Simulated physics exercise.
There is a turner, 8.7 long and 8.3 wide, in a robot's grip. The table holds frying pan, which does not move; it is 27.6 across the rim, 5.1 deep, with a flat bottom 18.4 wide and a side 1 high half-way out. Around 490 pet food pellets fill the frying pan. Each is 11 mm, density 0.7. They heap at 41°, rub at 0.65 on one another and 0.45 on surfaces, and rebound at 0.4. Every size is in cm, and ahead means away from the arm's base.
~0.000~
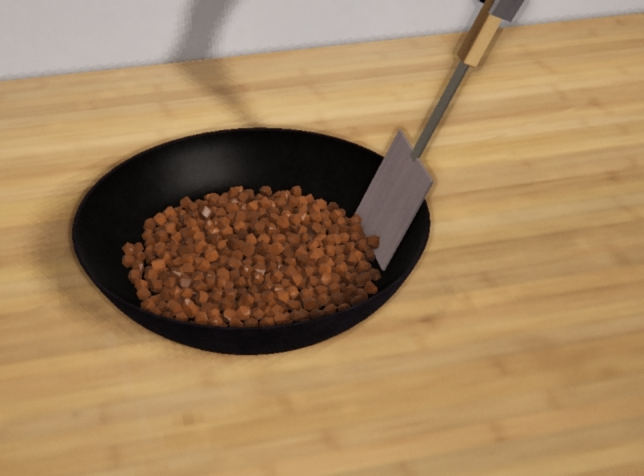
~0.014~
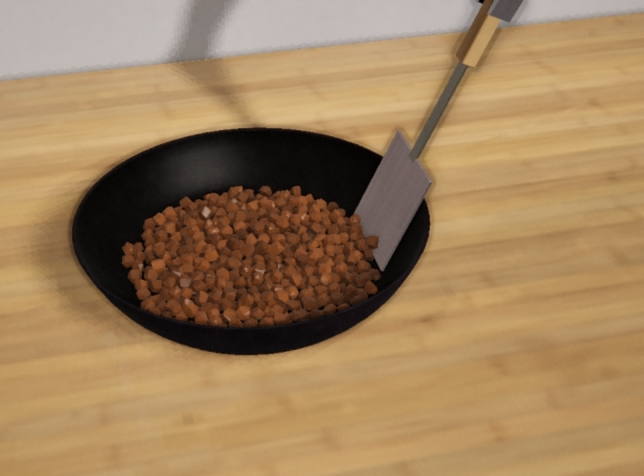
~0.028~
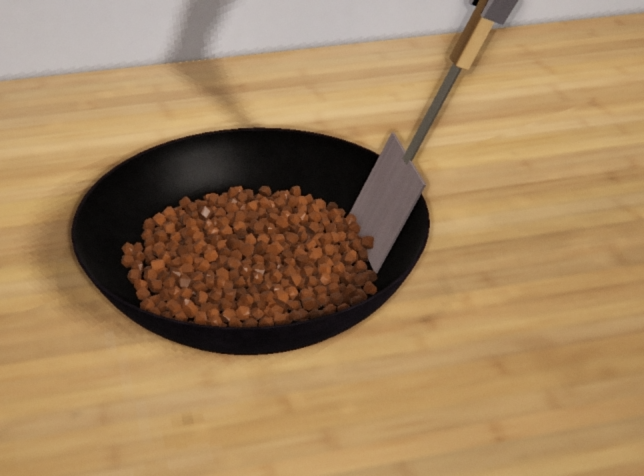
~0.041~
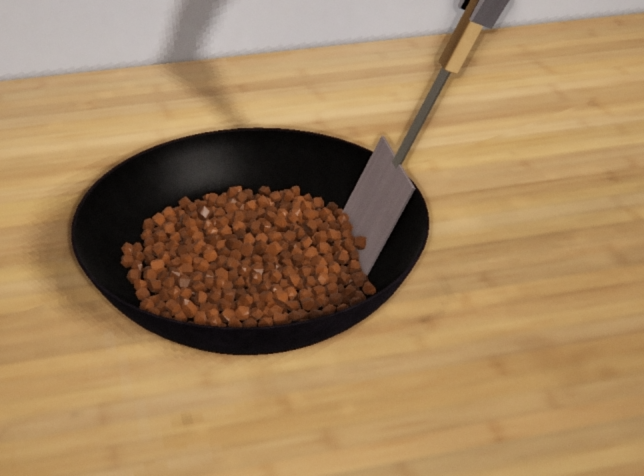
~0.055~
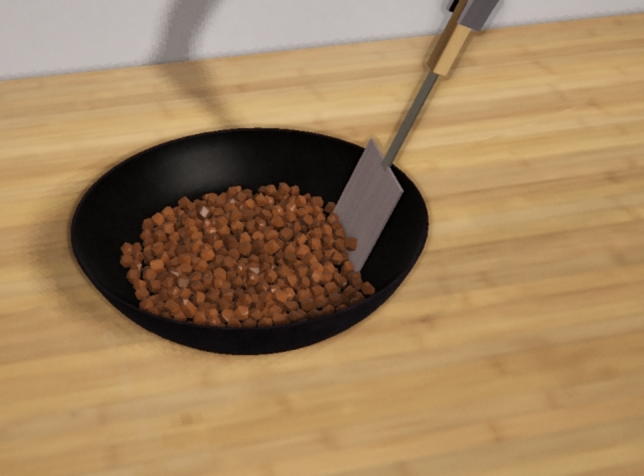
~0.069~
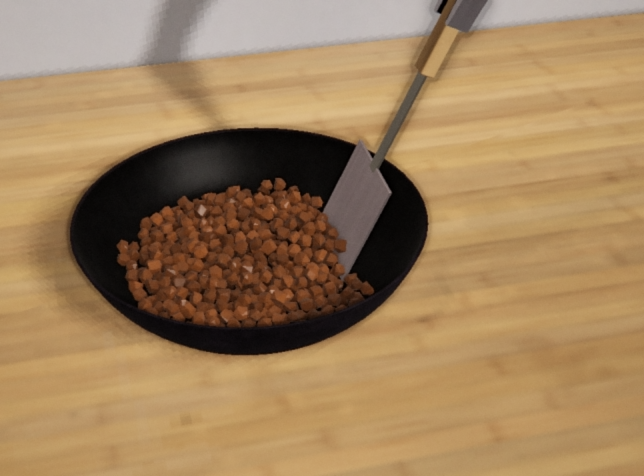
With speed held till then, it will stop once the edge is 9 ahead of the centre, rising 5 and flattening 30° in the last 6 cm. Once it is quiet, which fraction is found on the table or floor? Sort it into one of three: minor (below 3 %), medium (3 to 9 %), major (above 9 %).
Medium, 3 to 9 %.
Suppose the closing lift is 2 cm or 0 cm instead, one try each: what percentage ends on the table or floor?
Result, in order: Approx. 5 % and 5 %.
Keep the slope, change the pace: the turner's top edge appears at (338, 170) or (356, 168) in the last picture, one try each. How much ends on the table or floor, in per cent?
First try about 20 %, second try about 15 %.
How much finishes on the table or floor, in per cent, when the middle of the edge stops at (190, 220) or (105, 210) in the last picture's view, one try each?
0 % and 20 %.
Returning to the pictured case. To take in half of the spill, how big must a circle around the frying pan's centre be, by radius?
Estimate: Near 20 cm.
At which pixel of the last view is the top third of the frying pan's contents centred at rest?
Centre: Roughly (126, 255).
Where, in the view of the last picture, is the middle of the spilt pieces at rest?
Resting centre: About (11, 294).
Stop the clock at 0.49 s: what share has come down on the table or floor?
Roughly 4 percent.
By 0.16 s, sloping 65°, highest piece 4 above the table; 487 in the frying pan.
By 0.24 s, sloping 56°, highest piece 6 above the table; 487 in the frying pan.
By 0.49 s, sloping 35°, highest piece 6 above the table; 463 in the frying pan, 20 on the table or floor, 4 on the blade or in flight.
By 1.54 s, sloping 35°, highest piece 6 above the table; 462 in the frying pan, 25 on the table or floor.
Final count, 462 in the frying pan, 25 on the table or floor. That is 5 % on the table or floor.
